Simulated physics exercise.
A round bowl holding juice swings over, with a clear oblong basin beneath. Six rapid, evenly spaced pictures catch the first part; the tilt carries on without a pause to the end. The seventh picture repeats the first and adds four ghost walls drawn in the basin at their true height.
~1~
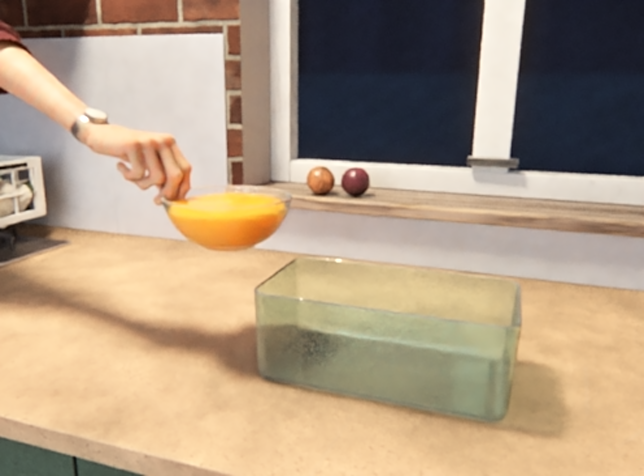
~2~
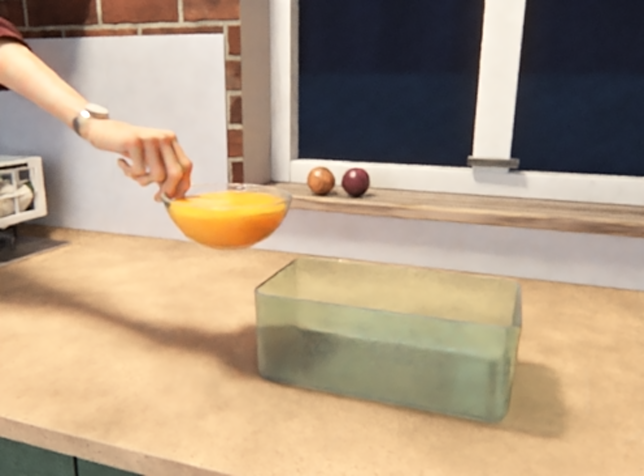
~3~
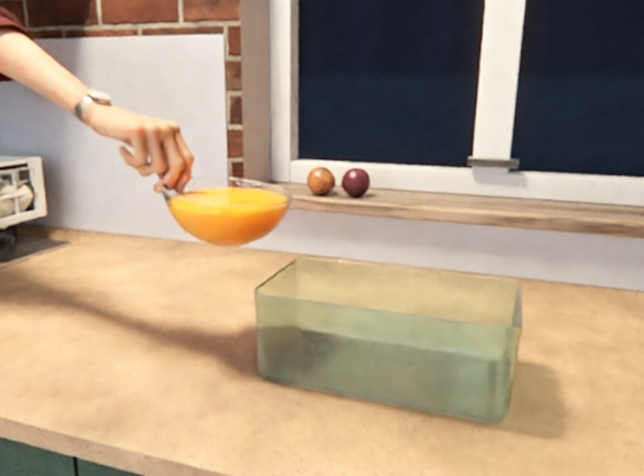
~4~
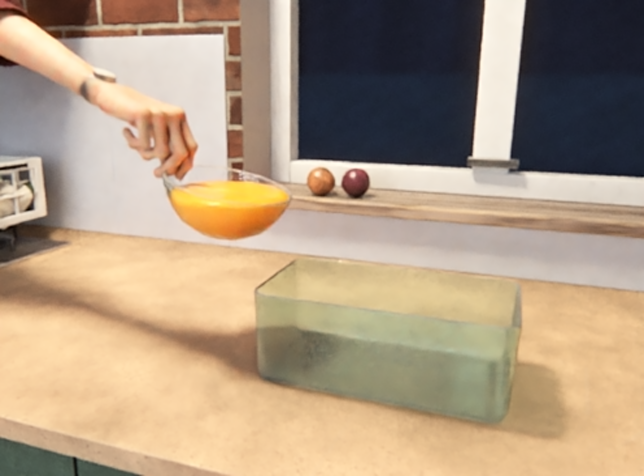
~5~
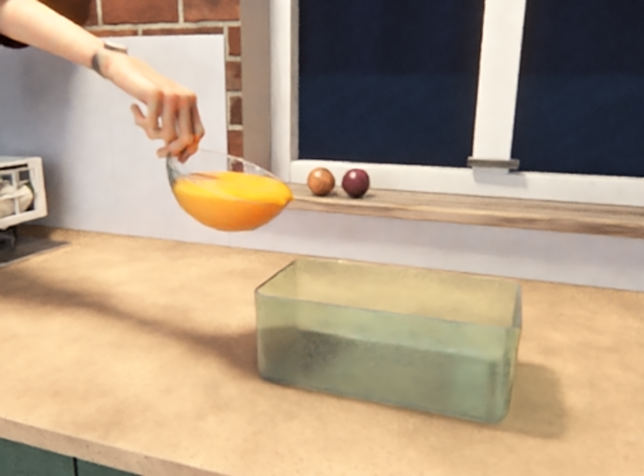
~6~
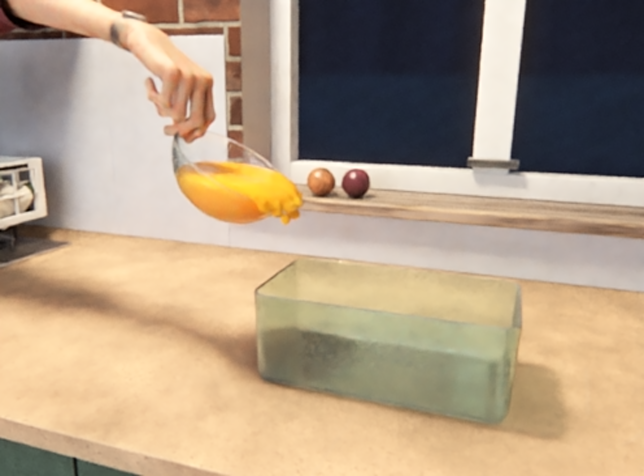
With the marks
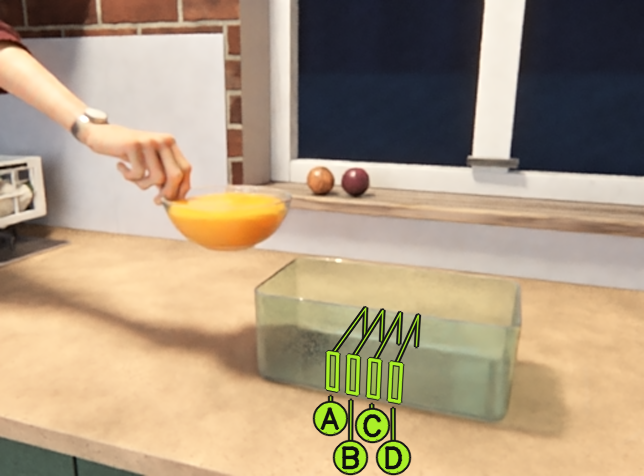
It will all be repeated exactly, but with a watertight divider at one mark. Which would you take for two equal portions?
Position B does it best.
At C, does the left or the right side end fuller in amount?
More ends on the left.
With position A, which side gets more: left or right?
More ends on the right.
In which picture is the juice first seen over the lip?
In picture 5.
In lime, A at (330, 396); B at (350, 400); C at (371, 404); D at (393, 408).
For position A, about 19 % ends left of the wall and 80 % right of it.
For position B, about 48 % ends left of the wall and 50 % right of it; 3 % is lost outside.
For position C, about 82 % ends left of the wall and 11 % right of it; 6 % is lost outside.
For position D, about 89 % ends left of the wall and 9 % right of it.
